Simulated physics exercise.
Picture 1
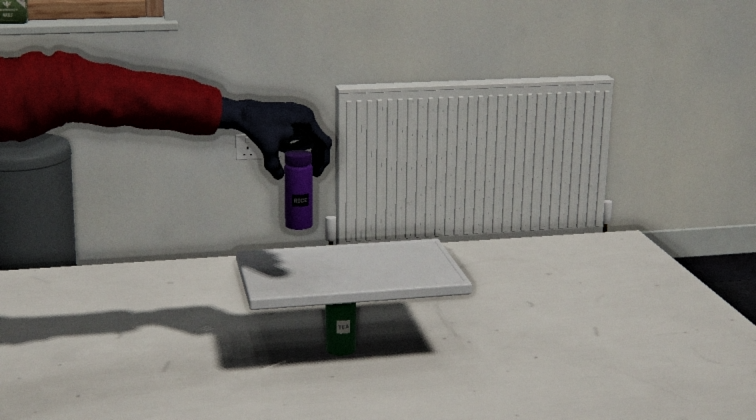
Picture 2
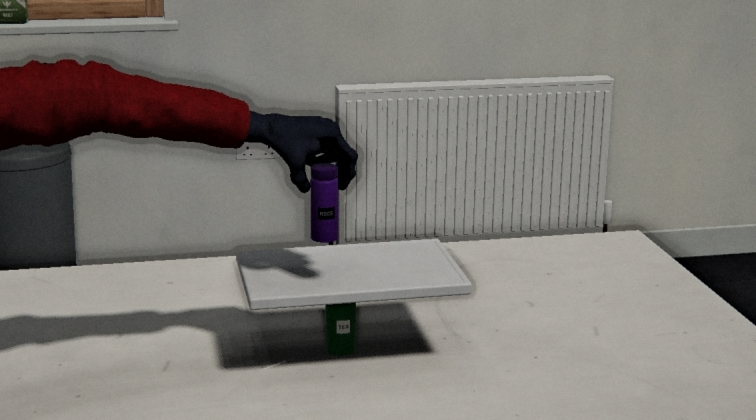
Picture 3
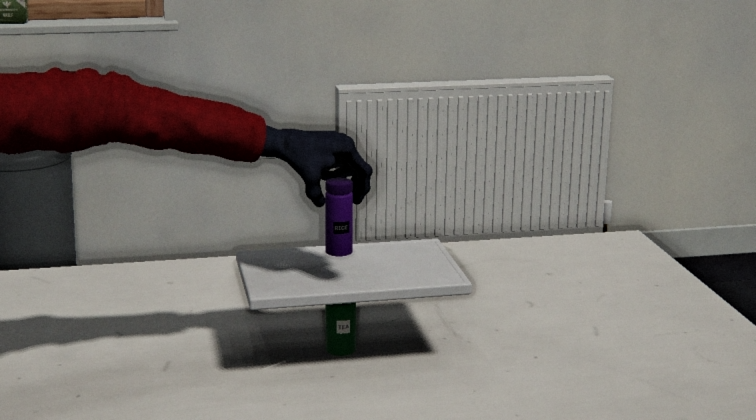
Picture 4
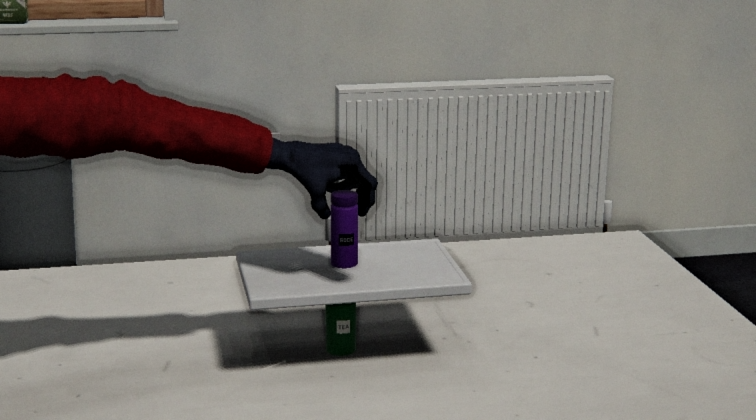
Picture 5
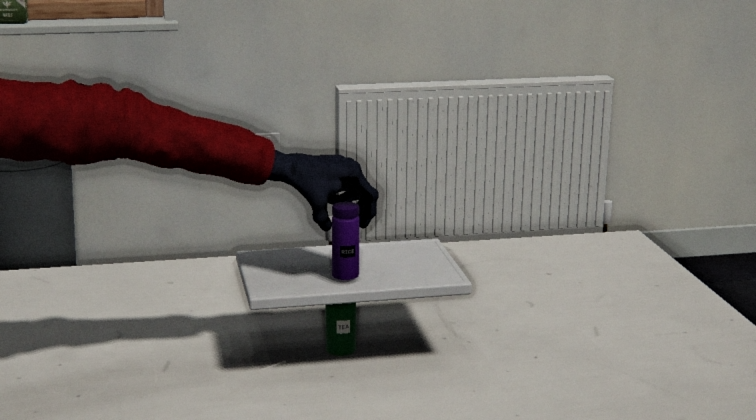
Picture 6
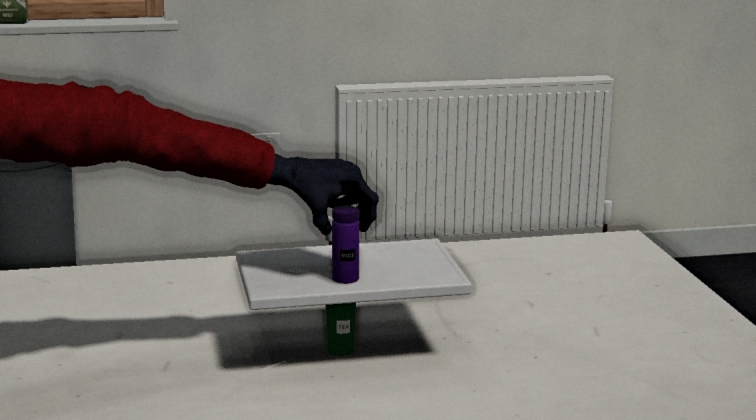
A red-sleeved arm in a dark glove reaches in from the left over a pale tabletop, seen from slightly above by a still camera, with a white radiator on the grey wall behind. The hand grips a purple shaker above a white board resting on a green shaker. It moves the purple shaker rightward and down, sets it on the board, and keeps hold.
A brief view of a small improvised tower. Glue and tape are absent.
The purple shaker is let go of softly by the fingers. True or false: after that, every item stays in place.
True.
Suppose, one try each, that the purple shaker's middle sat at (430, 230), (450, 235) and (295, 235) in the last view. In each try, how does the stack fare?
The stack tumbles down in the first case, tumbles down in the second, and remains standing in the third.
Then, 0.70 s later than the last frame, all is still.
Then, 1.70 s later than the last frame, purple shaker resting near (346, 245).
When it is over, all 3 as before. End places, in pixels of the last picture, purple shaker near (346, 246). The stack keeps its balance.
